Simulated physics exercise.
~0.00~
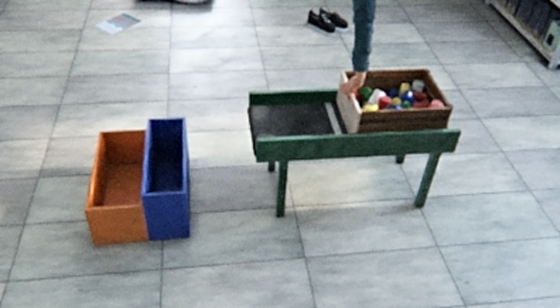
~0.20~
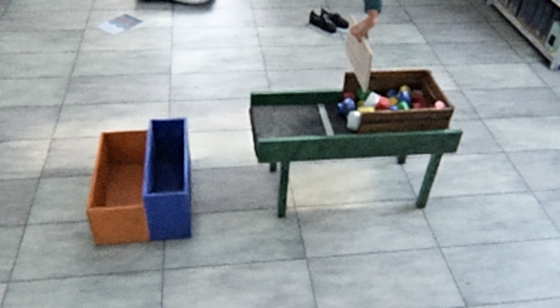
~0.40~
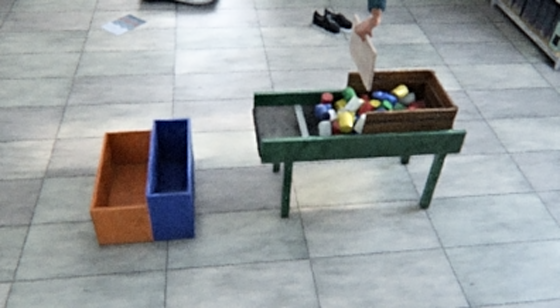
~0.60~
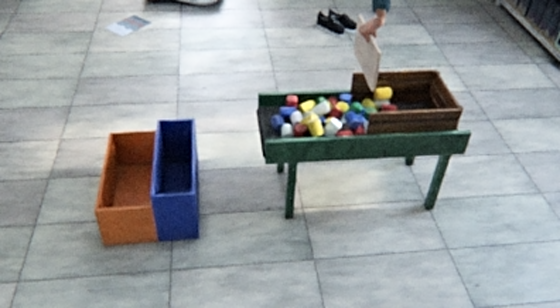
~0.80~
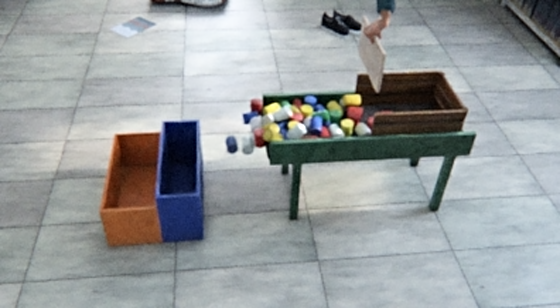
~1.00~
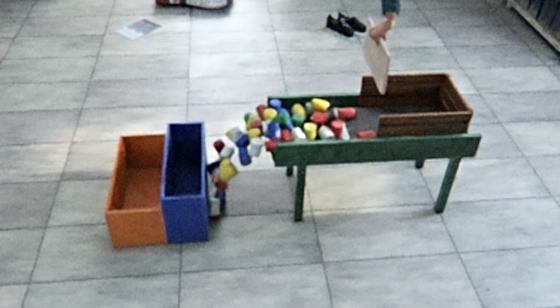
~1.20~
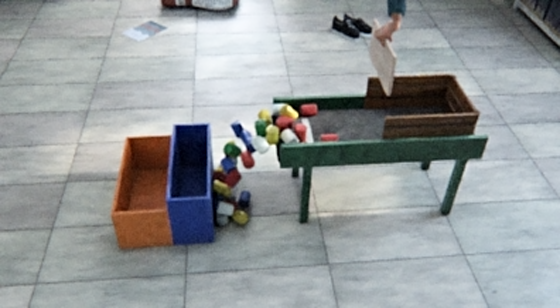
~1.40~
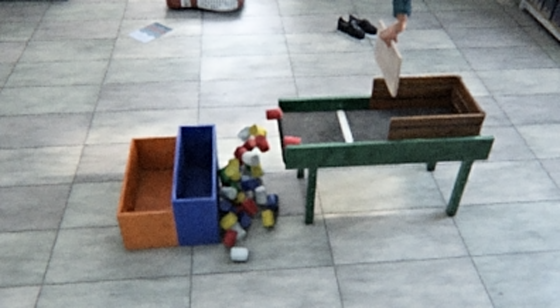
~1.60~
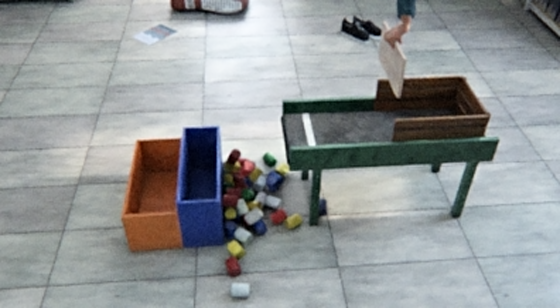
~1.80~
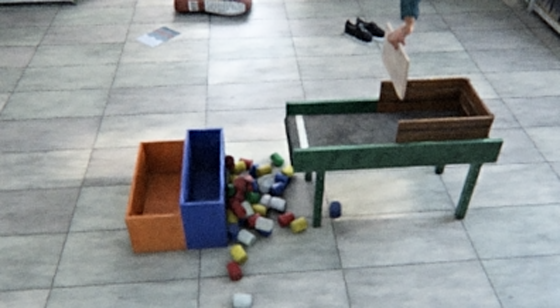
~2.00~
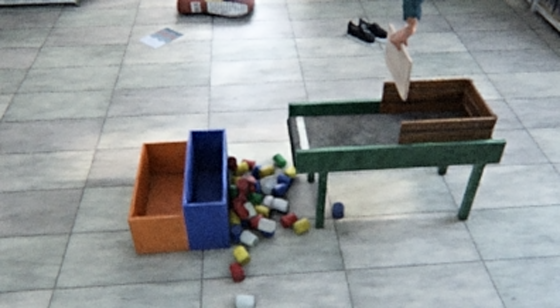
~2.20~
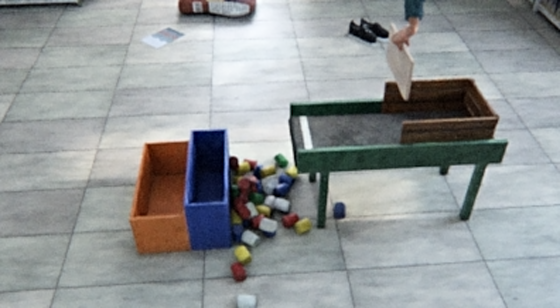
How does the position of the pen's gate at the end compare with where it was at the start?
At the start the gate was down at the left end of the wooden pen, holding the jars in. By the end it was raised, with the hand holding it upright above that end of the empty pen.
